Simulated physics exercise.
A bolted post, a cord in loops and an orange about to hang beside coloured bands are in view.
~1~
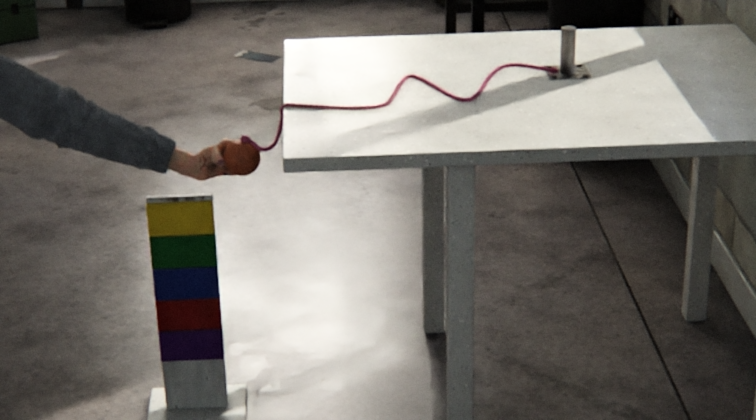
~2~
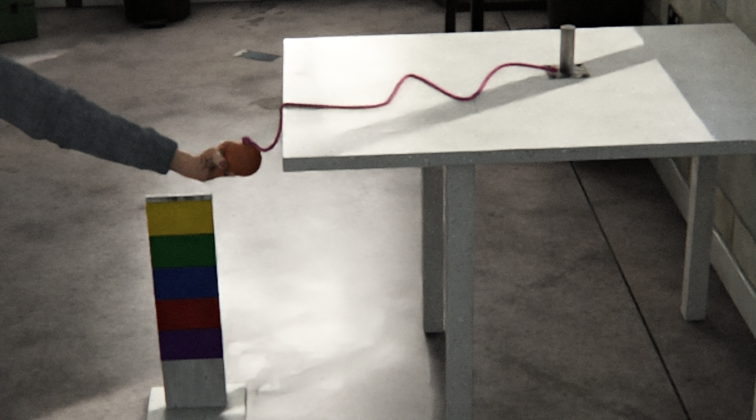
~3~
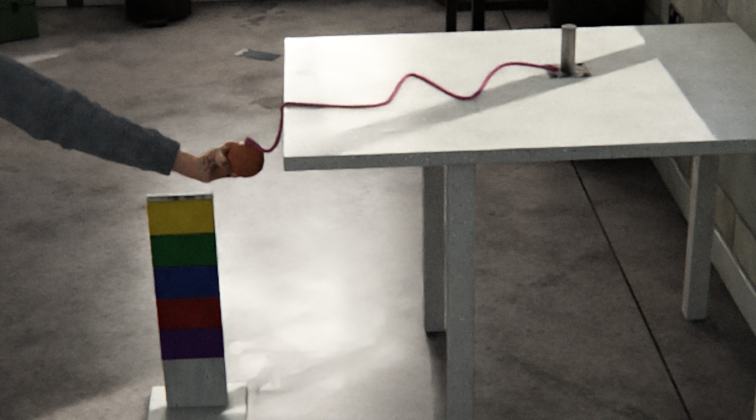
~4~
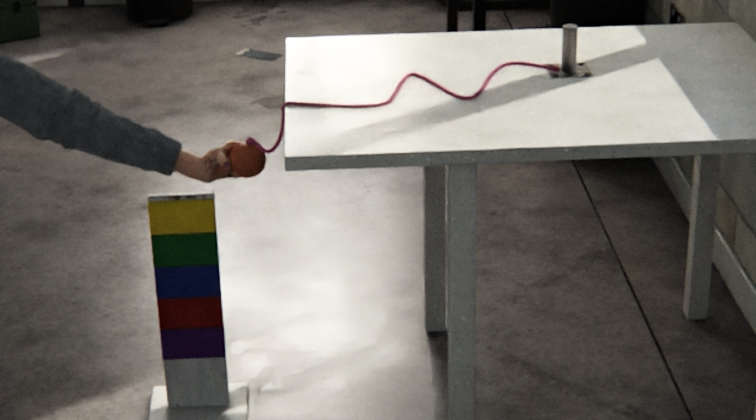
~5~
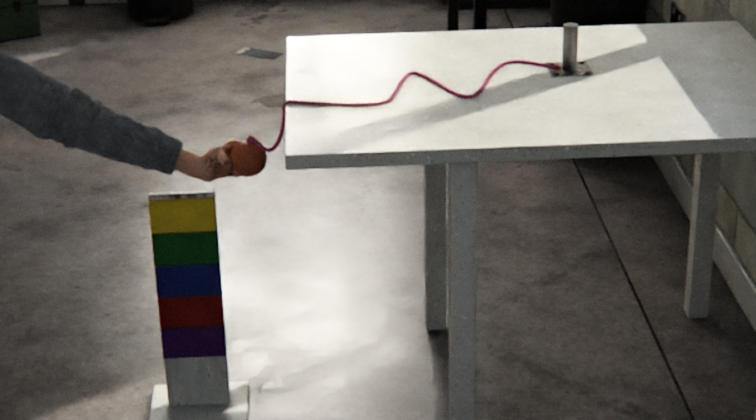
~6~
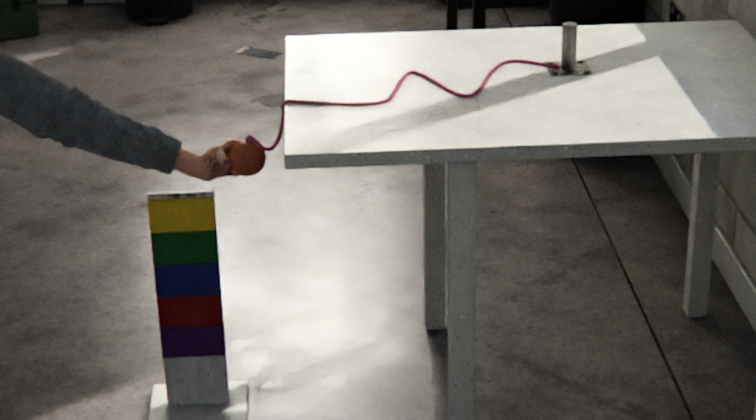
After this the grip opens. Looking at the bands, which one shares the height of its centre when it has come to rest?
The purple one shares that height.
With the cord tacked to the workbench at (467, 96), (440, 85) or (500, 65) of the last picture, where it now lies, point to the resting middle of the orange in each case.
Going try by try, I'd put it close to (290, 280), then (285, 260), and finally (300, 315).
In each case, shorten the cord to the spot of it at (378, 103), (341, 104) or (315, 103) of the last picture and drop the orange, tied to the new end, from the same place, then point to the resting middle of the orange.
In turn, (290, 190) for the first, (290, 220) for the second and (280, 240) for the third.
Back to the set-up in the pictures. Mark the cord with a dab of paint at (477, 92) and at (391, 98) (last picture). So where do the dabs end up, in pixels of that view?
End: (411, 82) and then (289, 150).
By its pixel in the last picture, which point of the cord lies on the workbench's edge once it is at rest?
Go for the one at (402, 79).
Soon after, orange near (264, 341); level with purple.
After that, orange near (326, 311); level with red.
And then, orange near (279, 335); level with purple.
In the end, orange near (304, 333); level with purple. The cord holds its middle at purple.
